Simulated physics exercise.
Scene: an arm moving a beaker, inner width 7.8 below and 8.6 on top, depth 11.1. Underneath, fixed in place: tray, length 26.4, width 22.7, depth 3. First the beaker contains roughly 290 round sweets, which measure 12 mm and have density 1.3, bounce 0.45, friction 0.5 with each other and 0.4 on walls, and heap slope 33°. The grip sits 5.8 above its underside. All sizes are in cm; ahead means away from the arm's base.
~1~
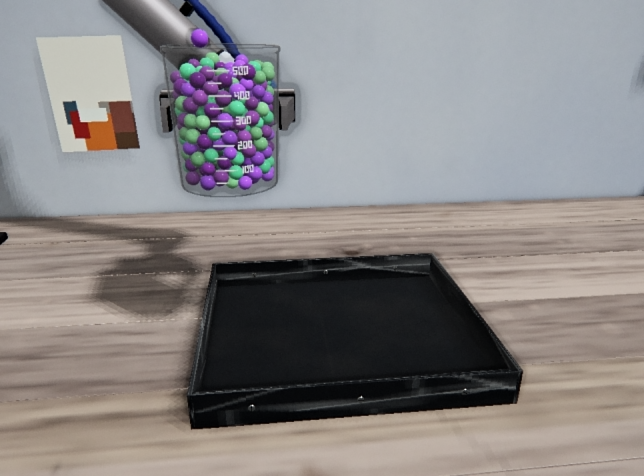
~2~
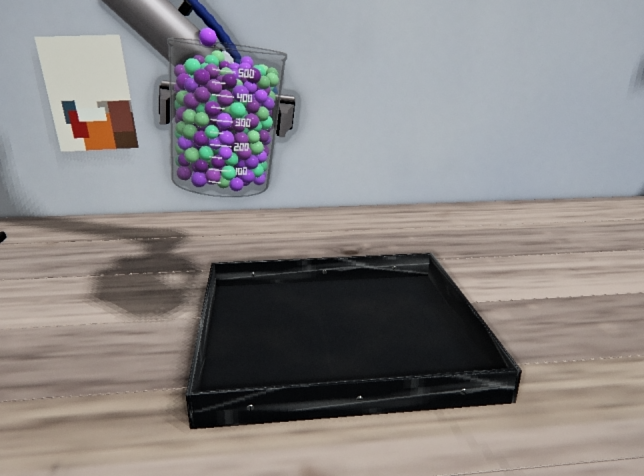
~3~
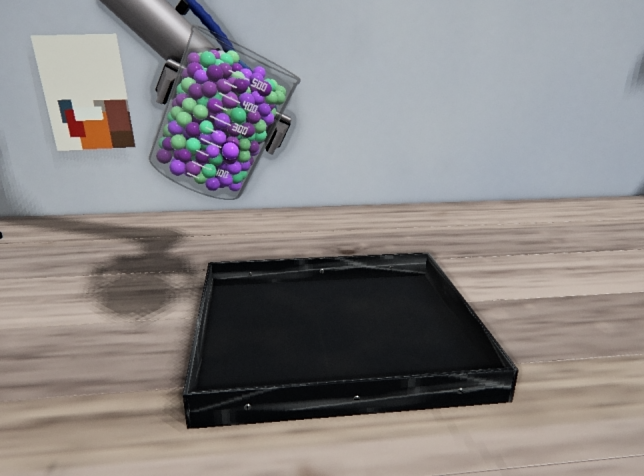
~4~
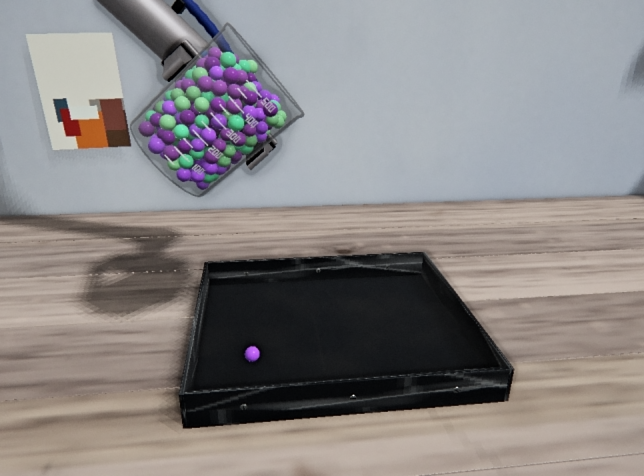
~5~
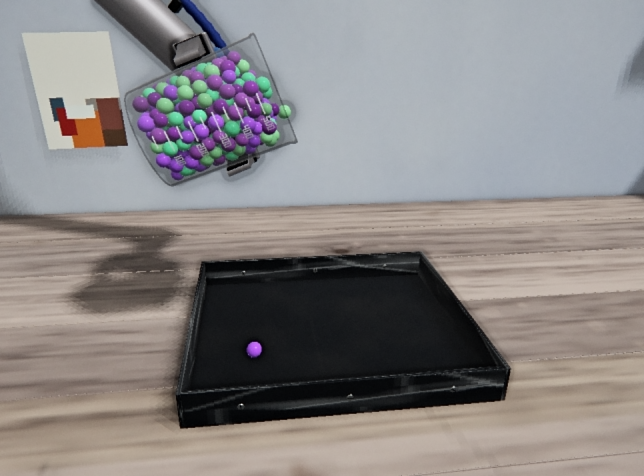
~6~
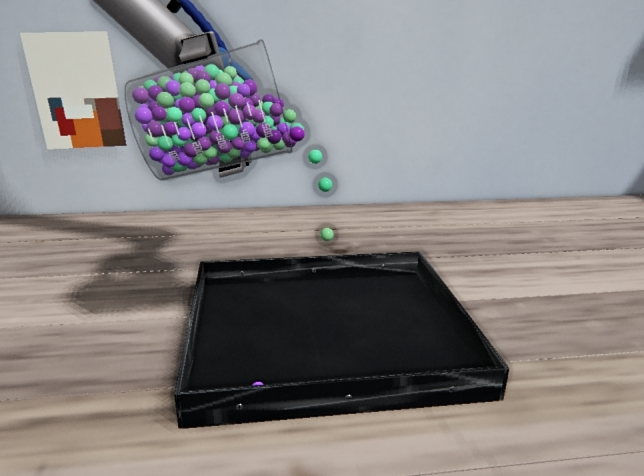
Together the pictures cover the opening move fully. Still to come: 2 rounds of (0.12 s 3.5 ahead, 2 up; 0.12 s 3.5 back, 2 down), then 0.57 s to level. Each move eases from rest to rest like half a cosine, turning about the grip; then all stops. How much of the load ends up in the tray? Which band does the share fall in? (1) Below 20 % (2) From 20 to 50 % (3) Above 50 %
(3) Above 50 %.
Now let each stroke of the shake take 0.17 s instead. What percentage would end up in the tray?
About 40 per cent in that case.
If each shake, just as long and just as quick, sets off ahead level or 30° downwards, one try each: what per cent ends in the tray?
You'd get about 50 per cent with the first setting and about 35 per cent with the second.
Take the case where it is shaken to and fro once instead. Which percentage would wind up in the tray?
It would be near 45 per cent.
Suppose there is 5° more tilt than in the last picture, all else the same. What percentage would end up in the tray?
Roughly 70 percent then.
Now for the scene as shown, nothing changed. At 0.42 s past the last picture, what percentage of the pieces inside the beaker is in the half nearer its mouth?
Close to 75 in a hundred.
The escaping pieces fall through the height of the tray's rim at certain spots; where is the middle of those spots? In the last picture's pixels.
Near (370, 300).
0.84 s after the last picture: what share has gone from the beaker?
About 65 in a hundred parts are out by then.
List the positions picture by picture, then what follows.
Beaker middle at (226, 120), level; upper third of the load around (223, 85), from x 175 to 270, top at y 40; 292 in the beaker, in the first picture.
Beaker middle at (225, 119), tilted 7° forward; upper third of the load around (225, 85), from x 180 to 270, top at y 35; 291 in the beaker, 1 in flight or on a rim, in the second picture.
Beaker middle at (221, 118), tilted 26° forward; upper third of the load around (224, 87), from x 165 to 280, top at y 55; 291 in the beaker, 1 in flight or on a rim, in the third picture.
Beaker middle at (216, 117), tilted 50° forward; upper third of the load around (223, 90), from x 145 to 280, top at y 55; 291 in the beaker, 1 in the tray, in the fourth picture.
Beaker middle at (212, 116), tilted 69° forward; upper third of the load around (219, 92), from x 140 to 285, top at y 60; 291 in the beaker, 1 in the tray, in the fifth picture.
Beaker middle at (211, 115), tilted 76° forward; upper third of the load around (203, 97), from x 140 to 325, top at y 75; 288 in the beaker, 1 in the tray, 3 in flight or on a rim, in the sixth picture.
Then, 0.42 s later, tilted 76° forward, highest piece 25 above the table; 165 in the beaker, 115 in the tray, 12 in flight or on a rim.
Then, 0.84 s later, tilted 23° forward, highest piece 26 above the table; 180 in the tray, 107 in the beaker, 5 on the table or floor.
Then, 1.25 s later, level, highest piece 23 above the table; 180 in the tray, 107 in the beaker, 5 on the table or floor.
Then, 2.30 s later, level, highest piece 23 above the table; 180 in the tray, 107 in the beaker, 5 on the table or floor.
At rest, 180 in the tray, 107 in the beaker, 5 on the table or floor. That is 62 % in the tray.
